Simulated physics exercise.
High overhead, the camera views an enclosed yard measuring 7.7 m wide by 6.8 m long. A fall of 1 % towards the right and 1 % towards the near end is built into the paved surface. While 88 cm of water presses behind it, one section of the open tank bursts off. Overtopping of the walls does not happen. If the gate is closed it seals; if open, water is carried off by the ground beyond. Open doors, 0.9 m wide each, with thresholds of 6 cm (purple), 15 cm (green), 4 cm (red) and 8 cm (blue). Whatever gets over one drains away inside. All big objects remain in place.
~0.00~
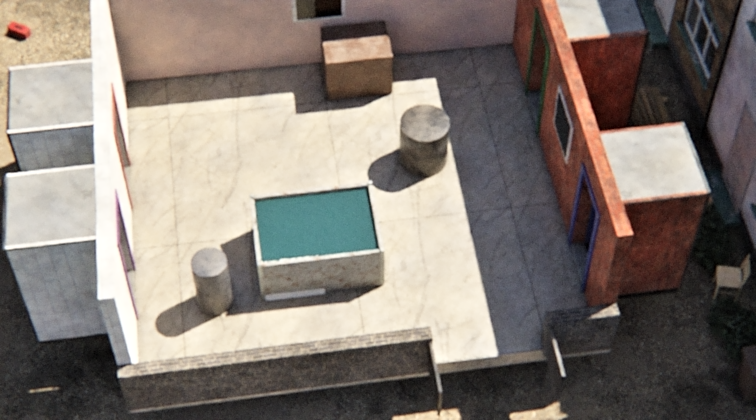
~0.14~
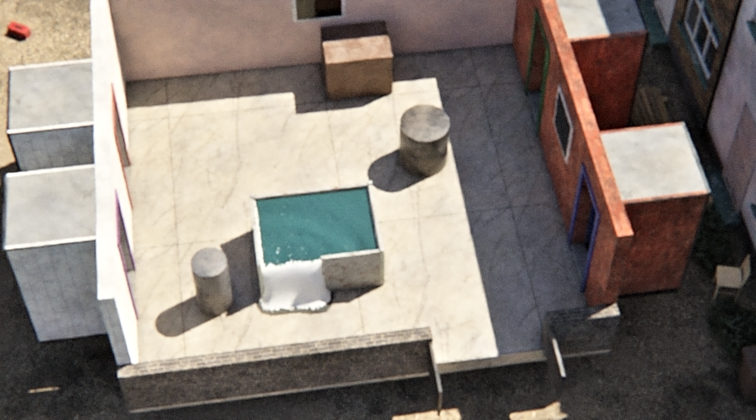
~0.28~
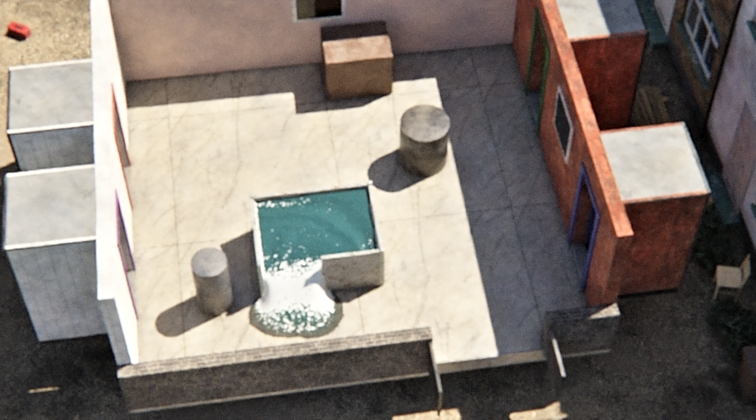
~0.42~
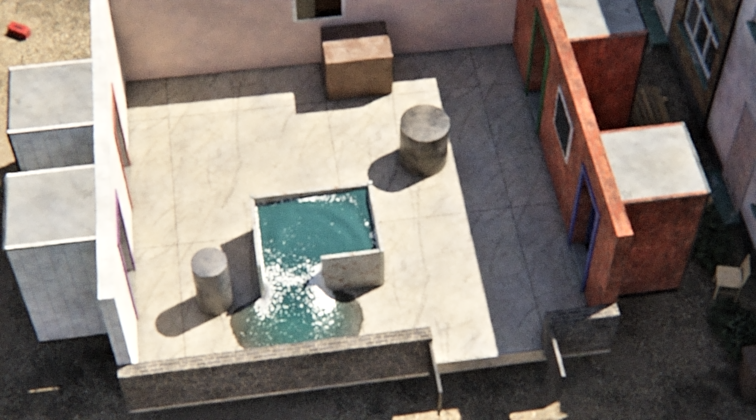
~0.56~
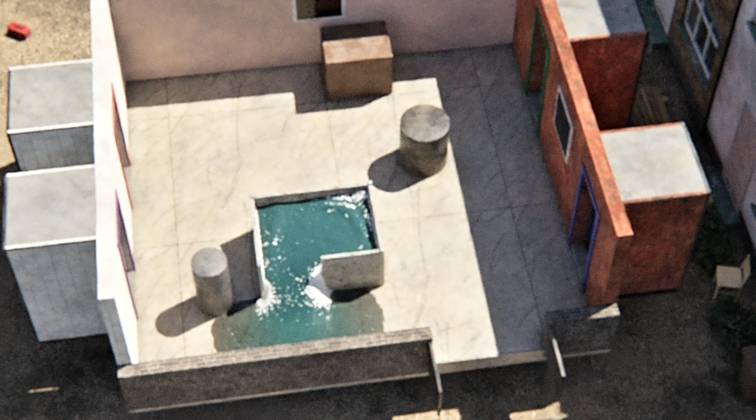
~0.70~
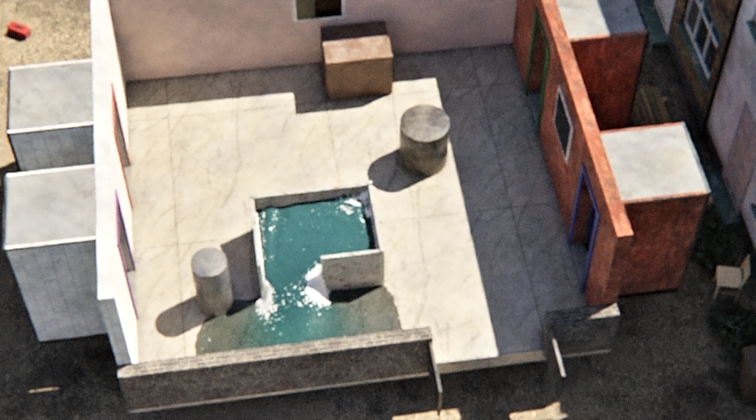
Walled courtyard seen from above, with green water bursting through one side of an open tank and spreading across the pale paving.
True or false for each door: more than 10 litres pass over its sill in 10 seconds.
Per door: The purple door: True; the green door: False; the red door: False; the blue door: True.
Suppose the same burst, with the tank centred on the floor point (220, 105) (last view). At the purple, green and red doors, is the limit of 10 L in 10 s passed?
For the purple door, the amount is too high; for the green door, the amount is acceptable; for the red door, the amount is too high.
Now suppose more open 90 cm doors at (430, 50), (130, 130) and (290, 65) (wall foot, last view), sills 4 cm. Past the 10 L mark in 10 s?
In that order: Short of it, short of it, beyond it.
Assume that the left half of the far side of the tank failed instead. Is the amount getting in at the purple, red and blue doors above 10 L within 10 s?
Outcomes - purple: Not exceeded, red: Exceeded, blue: Not exceeded.
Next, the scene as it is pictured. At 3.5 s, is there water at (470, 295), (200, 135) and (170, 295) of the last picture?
Status of the three spots: Inundated, inundated, inundated.
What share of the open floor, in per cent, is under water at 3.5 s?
Roughly 55 % of the floor.
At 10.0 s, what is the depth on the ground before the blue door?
The depth there is near 7.0 cm.
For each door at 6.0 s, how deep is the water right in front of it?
Measured in centimetres, the purple door gives 8, the green door 4, the red door 4 and the blue door 10.
After 1.4 s water covers 15 % of the floor and is deepest (54 cm) near (294, 368); purple door not reached, green door not reached, red door not reached, blue door not reached.
After 2.2 s water covers 30 % of the floor and is deepest (44 cm) near (151, 385); purple door 11 cm at the sill, 0 L in, green door not reached, red door not reached, blue door not reached.
After 3.5 s water covers 55 % of the floor and is deepest (27 cm) near (162, 384); purple door 11 cm at the sill, 19 L in, green door not reached, red door 4 cm at the sill, 0 L in, blue door 17 cm at the sill, 37 L in.
After 6.0 s water covers 80 % of the floor and is deepest (17 cm) near (321, 68); purple door 8 cm at the sill, 40 L in, green door 4 cm at the sill, 0 L in, red door 4 cm at the sill, 0 L in, blue door 10 cm at the sill, 76 L in.
After 10.0 s water covers 95 % of the floor and is deepest (8 cm) near (305, 366); purple door 4 cm at the sill, 46 L in, green door 3 cm at the sill, 0 L in, red door 2 cm at the sill, 0 L in, blue door 7 cm at the sill, 86 L in.
